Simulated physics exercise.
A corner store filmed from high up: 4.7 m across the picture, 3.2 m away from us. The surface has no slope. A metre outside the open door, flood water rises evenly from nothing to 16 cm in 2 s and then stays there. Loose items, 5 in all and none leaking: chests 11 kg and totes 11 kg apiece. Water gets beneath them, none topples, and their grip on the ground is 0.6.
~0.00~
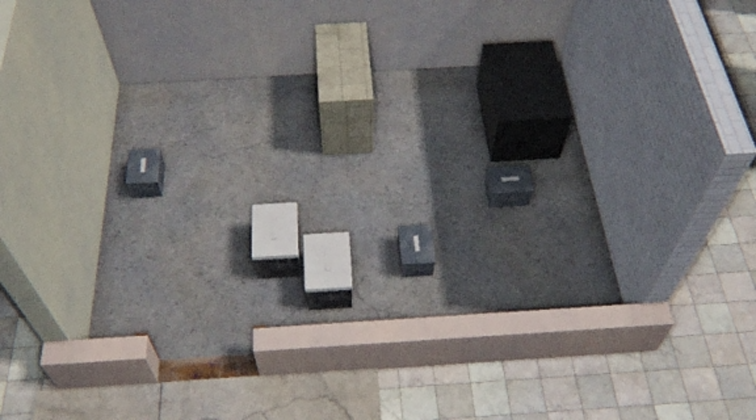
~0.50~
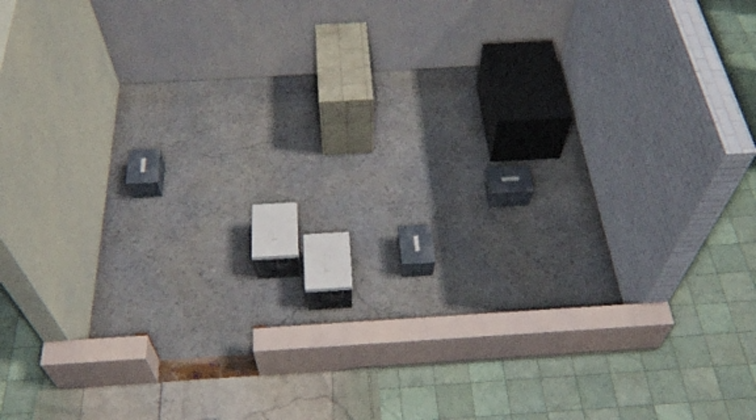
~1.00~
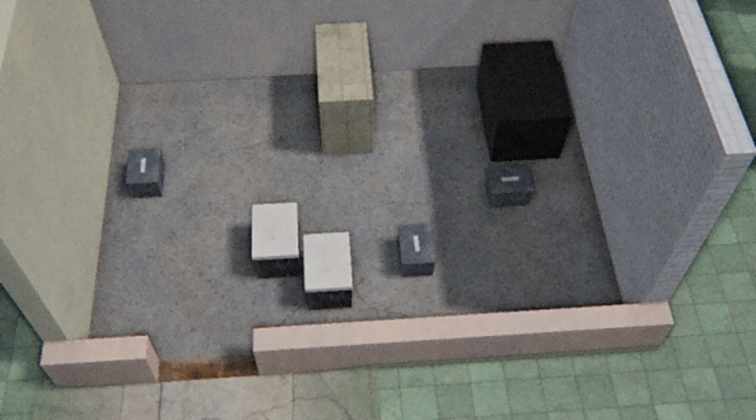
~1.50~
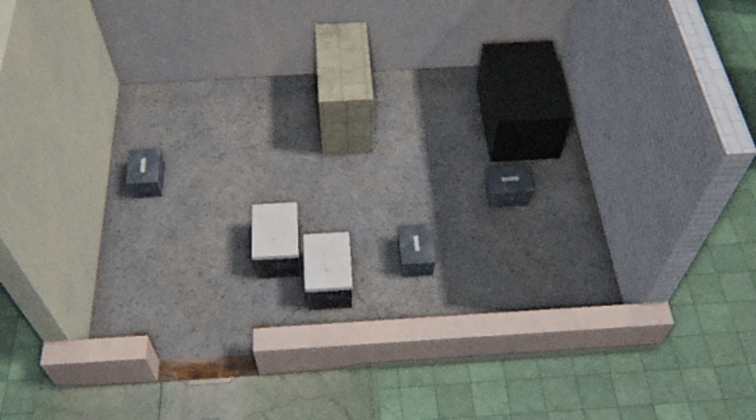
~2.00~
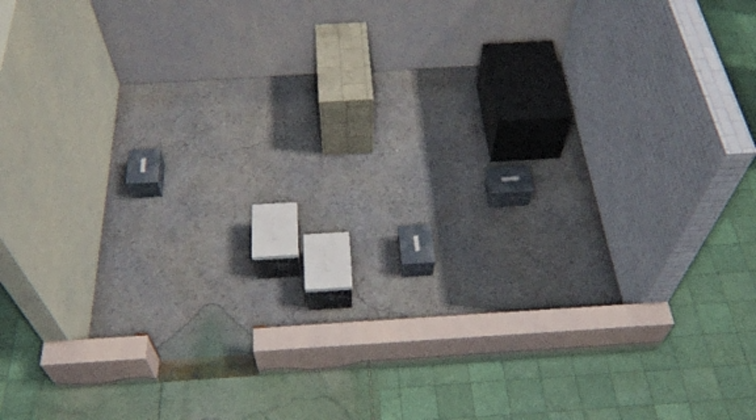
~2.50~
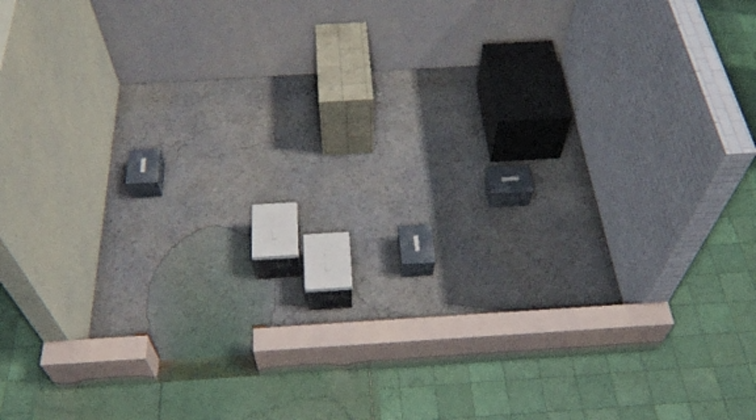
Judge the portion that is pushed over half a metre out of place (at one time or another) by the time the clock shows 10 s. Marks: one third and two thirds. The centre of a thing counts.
That comes to not even a third.
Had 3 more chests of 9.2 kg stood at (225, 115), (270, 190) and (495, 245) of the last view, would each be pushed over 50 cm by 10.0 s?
In that order: Over, past it, under.
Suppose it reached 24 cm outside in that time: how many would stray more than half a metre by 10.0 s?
In that case 2 of them.
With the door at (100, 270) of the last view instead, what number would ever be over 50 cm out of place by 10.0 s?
In that case 1 of them.
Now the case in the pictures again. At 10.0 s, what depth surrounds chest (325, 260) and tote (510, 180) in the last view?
Roughly 3 and 1 cm.
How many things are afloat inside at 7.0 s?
1 of them.
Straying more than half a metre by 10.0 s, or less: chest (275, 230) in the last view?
Answer: Over.
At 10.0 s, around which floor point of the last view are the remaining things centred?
Around (364, 221).
After 3.5 s 0 of 5 are over 50 cm from their spots; 0 afloat.
After 4.5 s 1 of 5 are over 50 cm from their spots; 0 afloat.
After 7.0 s 1 of 5 are over 50 cm from their spots; 1 afloat.
After 10.0 s 1 of 5 are over 50 cm from their spots, and 1 have been at some point; 1 afloat.
